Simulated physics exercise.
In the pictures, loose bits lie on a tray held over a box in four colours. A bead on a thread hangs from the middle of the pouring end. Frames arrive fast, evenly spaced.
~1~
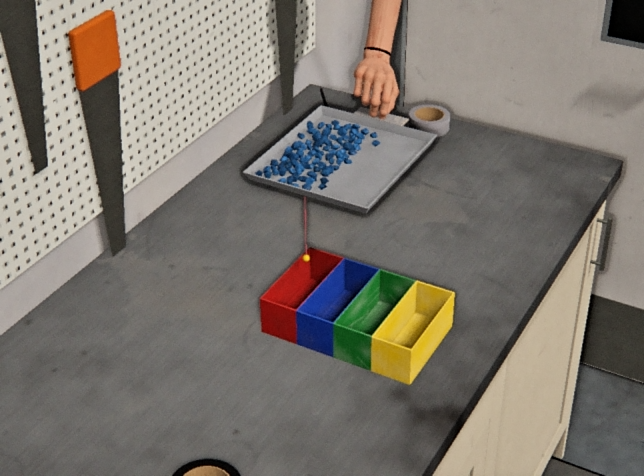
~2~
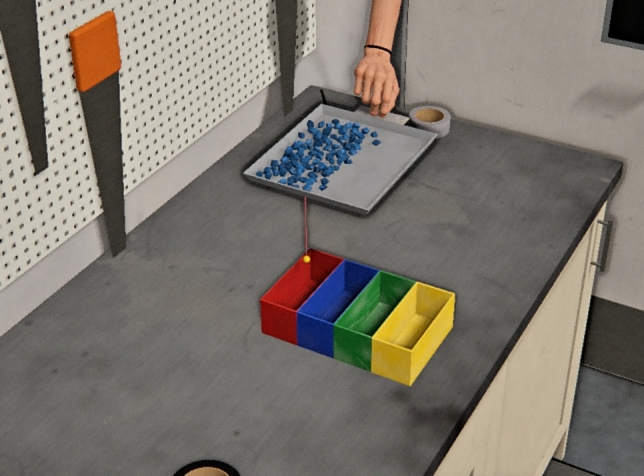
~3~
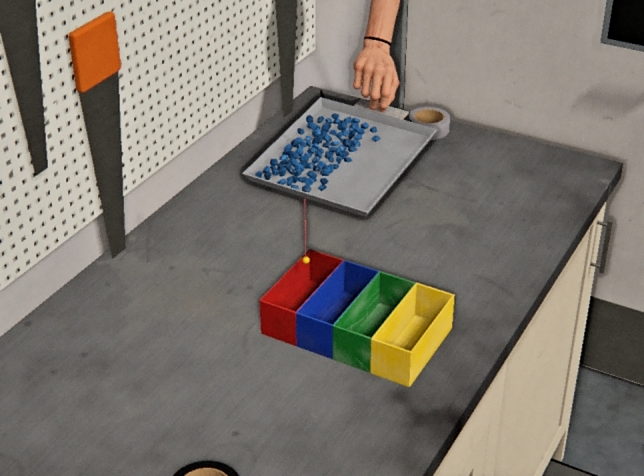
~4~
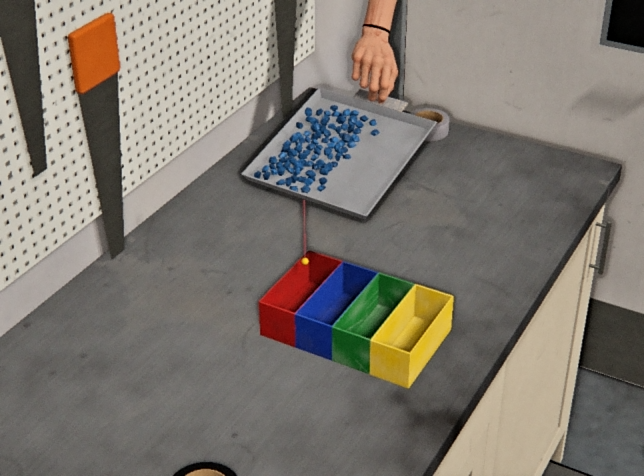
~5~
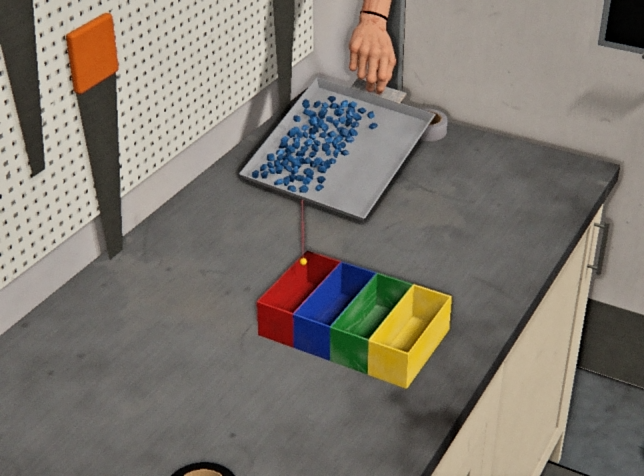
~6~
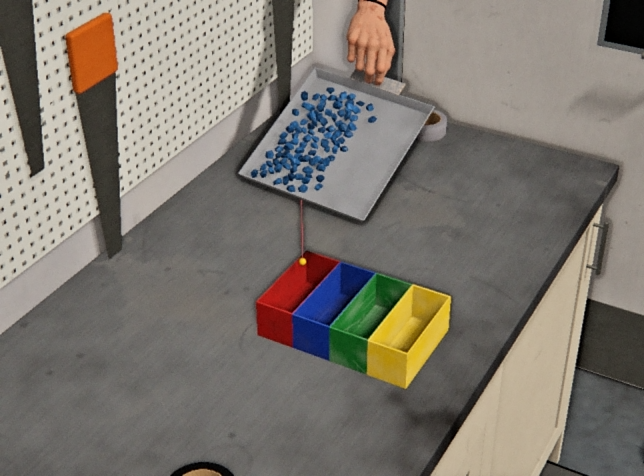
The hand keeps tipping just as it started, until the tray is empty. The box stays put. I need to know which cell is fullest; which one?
That is the blue cell.
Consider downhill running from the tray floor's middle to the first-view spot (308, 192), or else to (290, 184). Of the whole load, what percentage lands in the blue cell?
Respectively 10 % and 0 %.
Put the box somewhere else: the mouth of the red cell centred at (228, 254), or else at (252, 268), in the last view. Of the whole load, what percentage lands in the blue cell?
10, then 30 %.
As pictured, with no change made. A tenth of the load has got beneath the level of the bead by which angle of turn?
It is at around 75 degrees by then.
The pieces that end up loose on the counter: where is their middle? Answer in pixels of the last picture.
It's centred at about (230, 319).
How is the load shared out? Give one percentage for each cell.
In per cent: The red cell gets 20, the blue cell 40, the green cell 20 and the yellow cell 0.
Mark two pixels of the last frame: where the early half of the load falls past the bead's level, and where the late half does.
About (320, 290), and after that about (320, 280).
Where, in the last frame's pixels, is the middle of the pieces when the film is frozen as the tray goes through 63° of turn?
The load's middle is around (307, 191).
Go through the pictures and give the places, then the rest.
Corners of the pouring end at (249, 171) and (366, 205), level; middle of the load at (321, 153), aquarium stones; bead on its thread at (306, 258); red cell at (279, 318); blue cell at (315, 331); green cell at (353, 344); yellow cell at (391, 357), in the first picture.
Corners of the pouring end at (249, 172) and (366, 206), level; middle of the load at (321, 153), in the second picture.
Corners of the pouring end at (249, 172) and (365, 209), tipped barely, lowest at the right corner; middle of the load at (320, 151), in the third picture.
Corners of the pouring end at (247, 173) and (364, 212), tipped a little, lowest at the right corner; middle of the load at (319, 147), in the fourth picture.
Corners of the pouring end at (245, 172) and (362, 214), tipped clearly, lowest at the right corner; middle of the load at (317, 143), in the fifth picture.
Corners of the pouring end at (244, 172) and (362, 216), tipped clearly, lowest at the right corner; middle of the load at (315, 139); red cell at (275, 321); blue cell at (311, 334); green cell at (349, 347); yellow cell at (387, 361), in the sixth picture.
Soon, tray tipped steeply; nearly all on the tray; a small part falling or outside the box.
A while on, tray tipped past a quarter turn; a stray few on the tray; about a third in the blue cell; about a quarter in the red cell; about a quarter in the green cell; about a quarter falling or outside the box.
Towards the end, tray tipped past a quarter turn; about a third in the blue cell; about a quarter in the red cell; about a quarter in the green cell; about a quarter falling or outside the box.
Finally, tray tipped past a quarter turn; about a third in the blue cell; about a quarter in the red cell; about a quarter in the green cell; none in the yellow cell; about a quarter outside the box.
